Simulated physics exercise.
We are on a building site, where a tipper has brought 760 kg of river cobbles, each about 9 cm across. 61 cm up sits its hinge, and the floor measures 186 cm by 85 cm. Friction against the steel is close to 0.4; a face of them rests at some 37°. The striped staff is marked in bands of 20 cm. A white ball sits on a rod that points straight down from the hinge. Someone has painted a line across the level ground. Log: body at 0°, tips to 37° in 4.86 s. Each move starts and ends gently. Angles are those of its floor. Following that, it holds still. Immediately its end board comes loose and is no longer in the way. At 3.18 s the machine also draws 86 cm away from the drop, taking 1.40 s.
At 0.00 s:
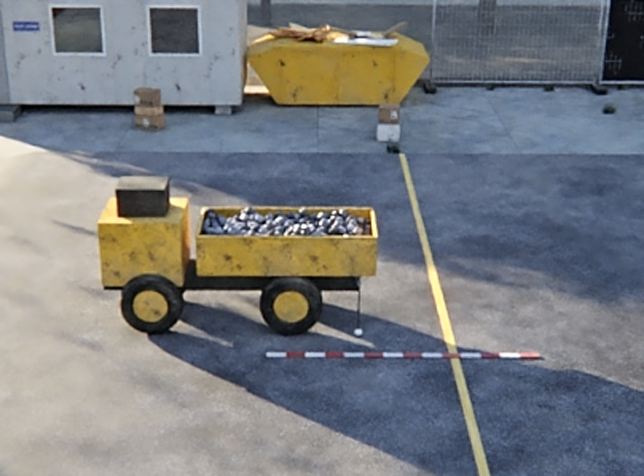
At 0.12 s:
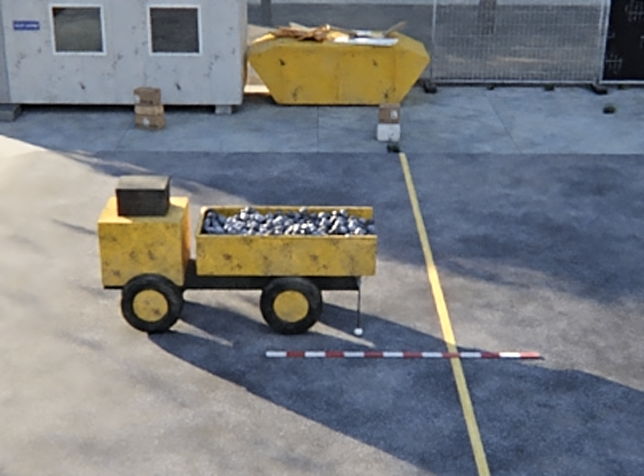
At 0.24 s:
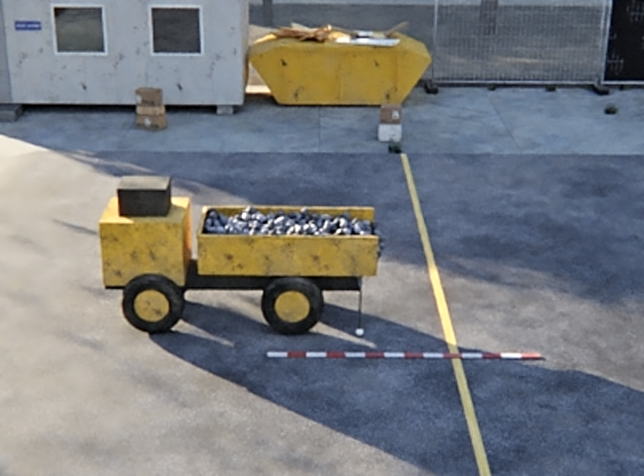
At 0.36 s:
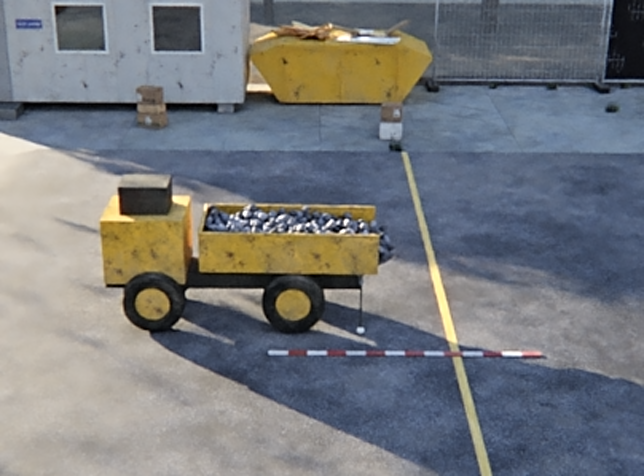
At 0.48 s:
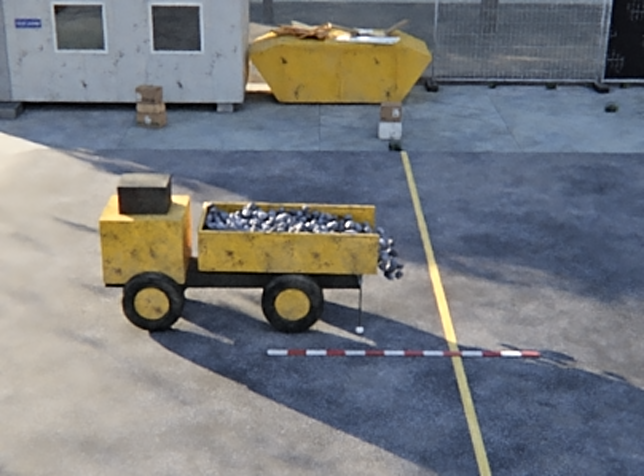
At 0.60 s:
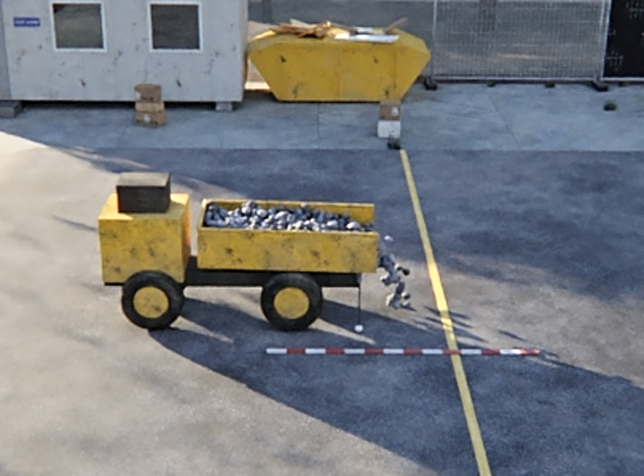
A yellow toy-like tipper truck standing on grey ground as dark stones slide off the right end of its barely tilting bed.
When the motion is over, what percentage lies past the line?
Close to 10 percent.
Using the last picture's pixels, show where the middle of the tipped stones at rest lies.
Resting centre: About (393, 304).
After 3.7 s the floor is at 31°; 33 % in the body, 62 % short of the line, 5 % past the line; the foremost stones are at (465, 302).
After 5.0 s the floor is at 37°; 0 % in the body, 88 % short of the line, 12 % past the line; the foremost stones are at (500, 304).
After 5.3 s the floor is at 37°; 0 % in the body, 88 % short of the line, 12 % past the line; the foremost stones are at (500, 304).
After 8.0 s the floor is at 37°; 0 % in the body, 88 % short of the line, 12 % past the line; the foremost stones are at (500, 304).
